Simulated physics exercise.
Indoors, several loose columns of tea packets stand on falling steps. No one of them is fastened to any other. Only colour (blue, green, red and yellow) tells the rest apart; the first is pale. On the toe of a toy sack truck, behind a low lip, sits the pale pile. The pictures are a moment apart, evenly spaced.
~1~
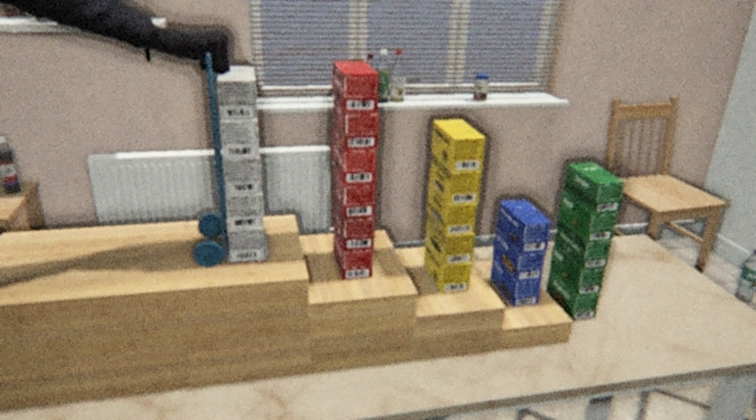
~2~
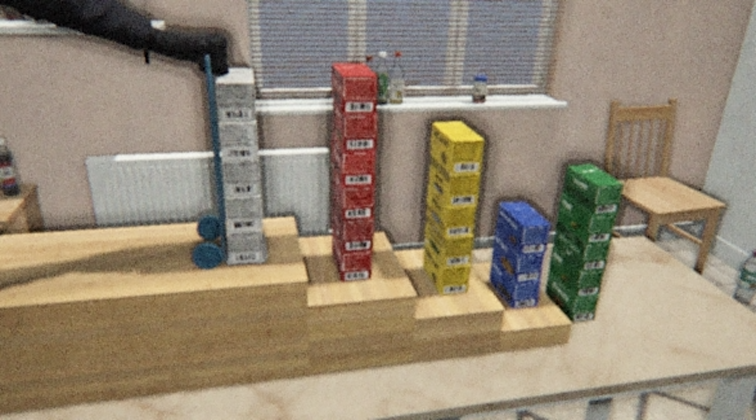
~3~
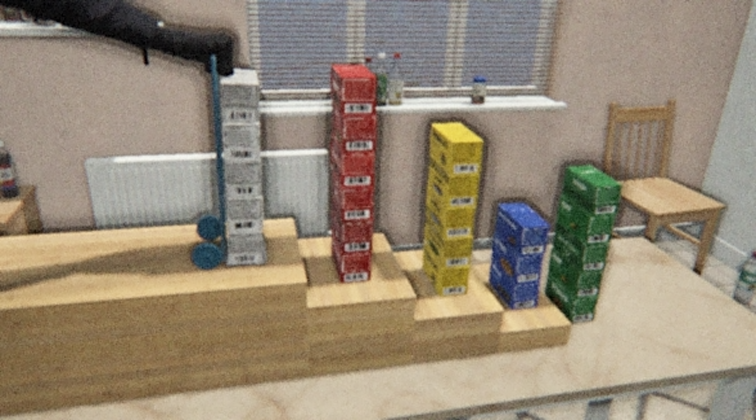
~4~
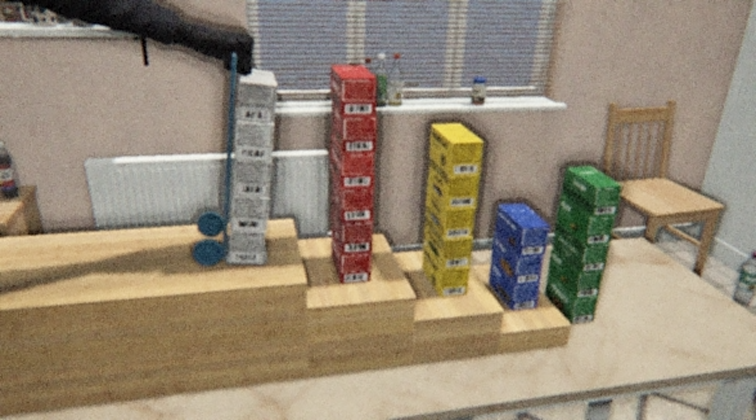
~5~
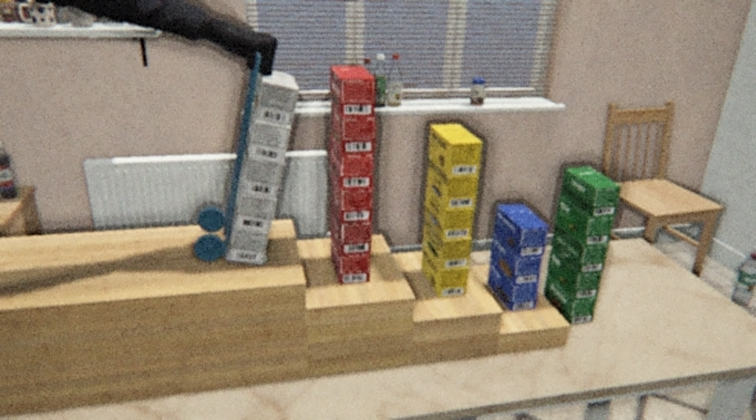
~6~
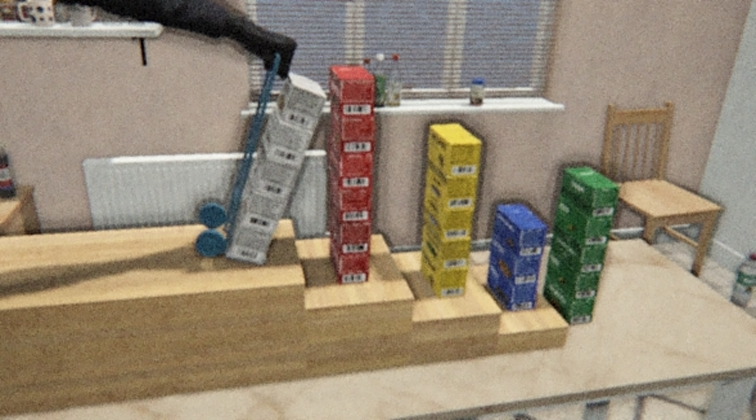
At first, a dark-sleeved arm holds a blue hand truck upright beneath a pale stack of boxes, beside red, yellow, blue and green stacks. The hand then pushes the truck's top to the right, slightly and then further, and the pale stack leans clearly toward the red one while the others stay standing.
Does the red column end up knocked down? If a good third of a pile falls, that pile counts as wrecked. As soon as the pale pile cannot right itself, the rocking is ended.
Yes, it is brought down.
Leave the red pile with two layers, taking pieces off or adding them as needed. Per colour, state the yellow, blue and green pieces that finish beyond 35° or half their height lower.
Final down tally: Yellow = 5; blue = 2; green = 5.
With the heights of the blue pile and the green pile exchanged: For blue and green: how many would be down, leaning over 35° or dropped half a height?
The numbers come out as blue 4, then green 3.
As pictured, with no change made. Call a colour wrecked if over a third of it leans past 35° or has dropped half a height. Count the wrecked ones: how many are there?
4.
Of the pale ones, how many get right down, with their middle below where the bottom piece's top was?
5.
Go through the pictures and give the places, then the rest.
In the first picture (places mark the middle of the side facing us), truck frame (212, 102) level; top red packet (361, 93); top green packet (580, 187); the rest undisturbed.
In the second picture, truck frame (211, 104) level; top red packet (360, 95).
In the third picture, truck frame (215, 104) rocked barely; top red packet (359, 96).
In the fourth picture, truck frame (232, 101) rocked a little, top of the pale pile leaning a little; top red packet (359, 97); the rest undisturbed.
In the fifth picture, truck frame (251, 100) rocked a little, top of the pale pile leaning a little; top red packet (358, 97); the rest undisturbed.
In the sixth picture, truck frame (266, 100) rocked clearly, top of the pale pile leaning clearly; top red packet (357, 98); top blue packet (506, 231); the rest undisturbed.
Soon after the last picture, 5 of the pale pile down; 5 of the 6 red packets down (5 of 19 in all colours); top red packet leaning clearly, half its height lower; top yellow packet leaning a little.
A little later, 5 of the pale pile down; 5 of the 6 red packets down (13 of 19 in all colours); top red packet on its side; top green packet on its side.
By the end, 5 of the pale pile down; 5 of the 6 red packets down (17 of 19 in all colours); top red packet upside down; top yellow packet upside down. As the last picture would show them, middles, top red packet near (550, 257).
